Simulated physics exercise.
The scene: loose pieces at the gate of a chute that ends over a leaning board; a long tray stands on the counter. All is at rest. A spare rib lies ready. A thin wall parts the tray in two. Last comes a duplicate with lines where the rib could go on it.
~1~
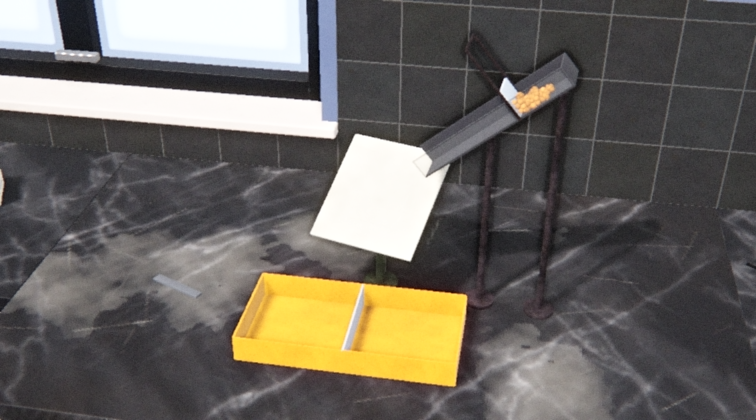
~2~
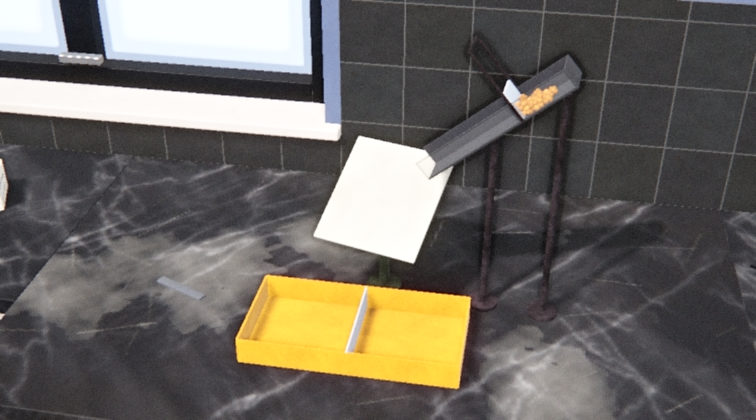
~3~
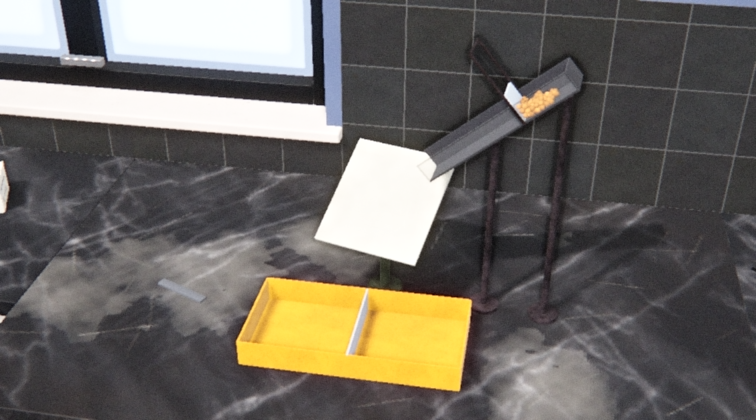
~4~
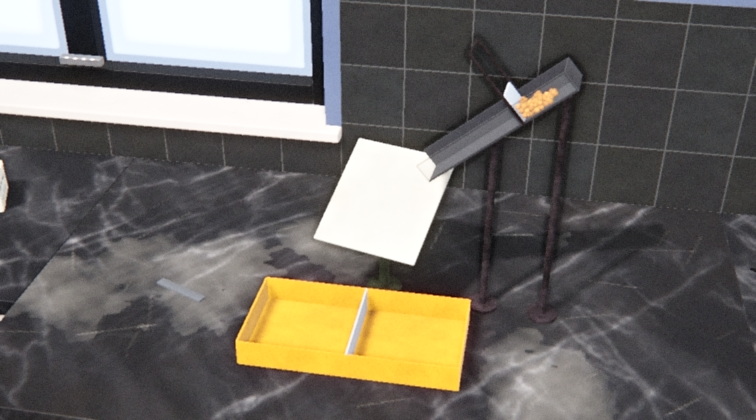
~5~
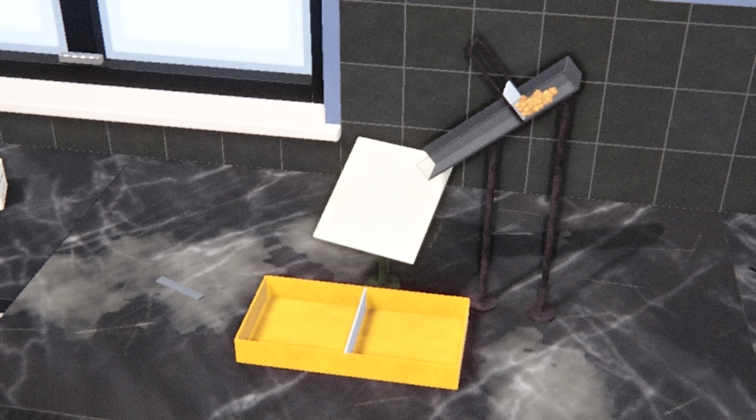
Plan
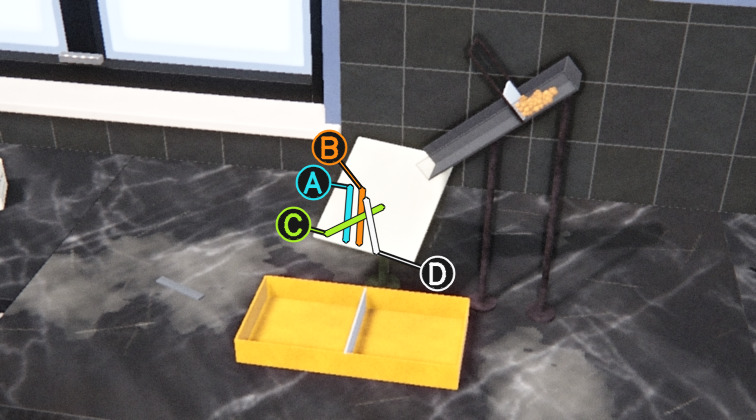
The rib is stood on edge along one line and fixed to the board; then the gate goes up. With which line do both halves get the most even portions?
Go for B.
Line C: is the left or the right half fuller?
Left.
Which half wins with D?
Right.
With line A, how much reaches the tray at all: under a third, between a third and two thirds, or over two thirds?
It is over two thirds.
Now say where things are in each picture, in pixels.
The first frame shows load behind the gate (530, 98), roasted chickpeas; lip of the chute (429, 170), sloping fairly steeply.
The second frame shows middle of the board (385, 196), tilted fairly steeply; middle of its low edge (362, 249); of its high edge (406, 147).
The third frame shows front corners of the tray (237, 342) and (460, 369); front end of its middle wall (347, 355); gate still shut (510, 93).
The fourth frame shows middle of the load (533, 102); lip (433, 174).
The fifth frame shows middle of the load (533, 101); lip (432, 173).
On the marked copy, line A from (350, 187) to (346, 239); line B from (362, 190) to (359, 242); line C from (381, 207) to (327, 233); line D from (366, 200) to (376, 251).
If A is chosen, of what is caught, almost all in the left half, just a few in the right.
If B is chosen, of what is caught, roughly half in the left half, roughly half in the right.
If C is chosen, of what is caught, almost all in the left half, about a tenth in the right.
If D is chosen, of what is caught, about a tenth in the left half, the larger part in the right.
